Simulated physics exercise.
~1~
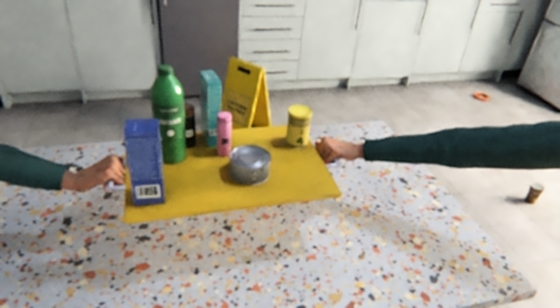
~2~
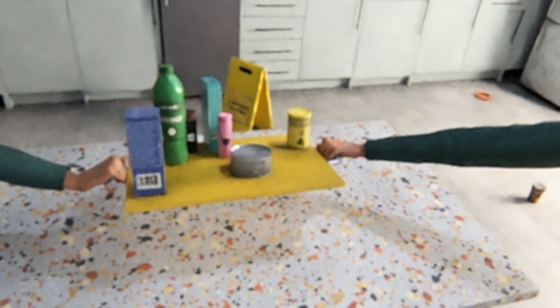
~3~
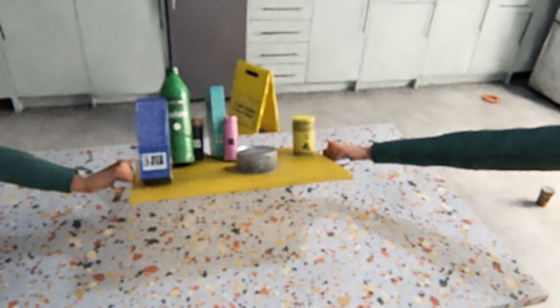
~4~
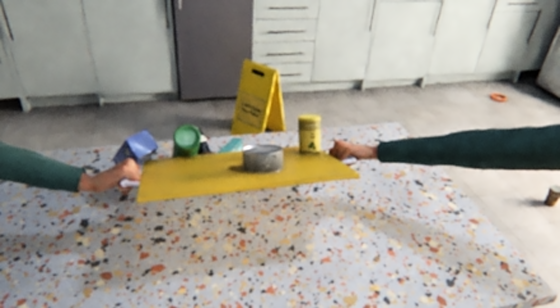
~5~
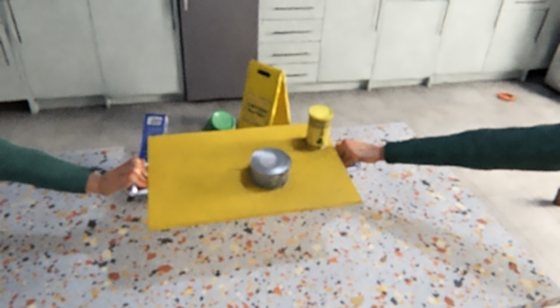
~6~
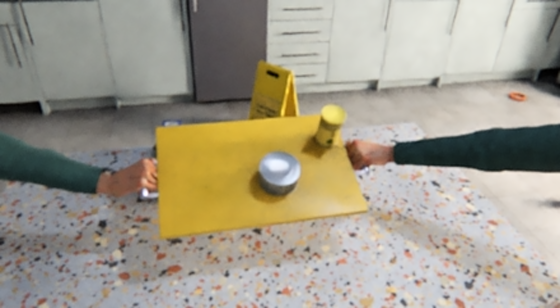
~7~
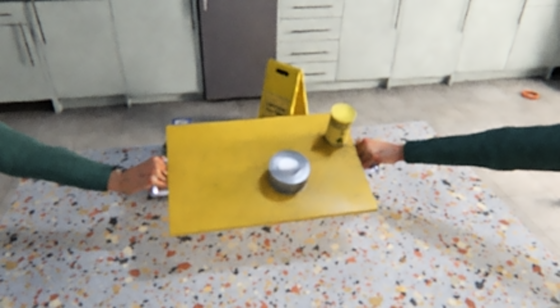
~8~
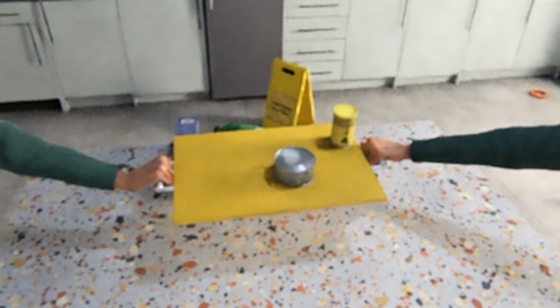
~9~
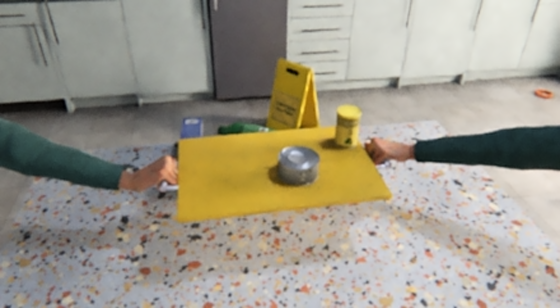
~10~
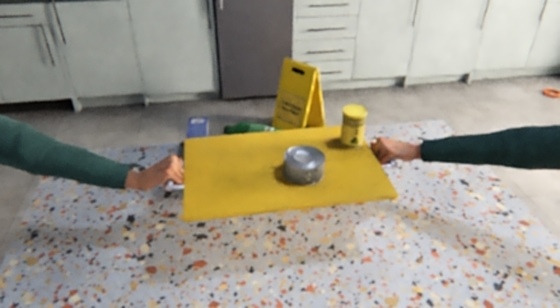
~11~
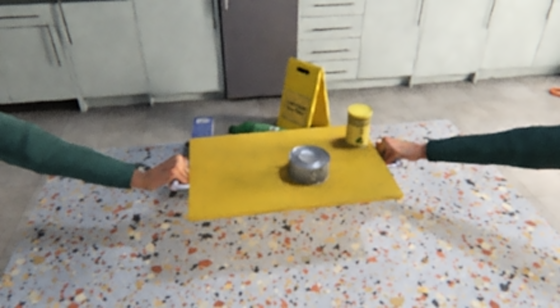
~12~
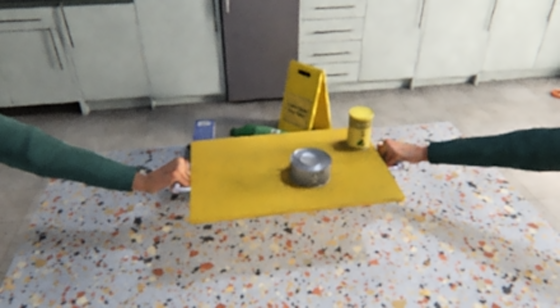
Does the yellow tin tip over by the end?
No, the yellow tin is still standing upright on the tray at the end, near the hand on the right.
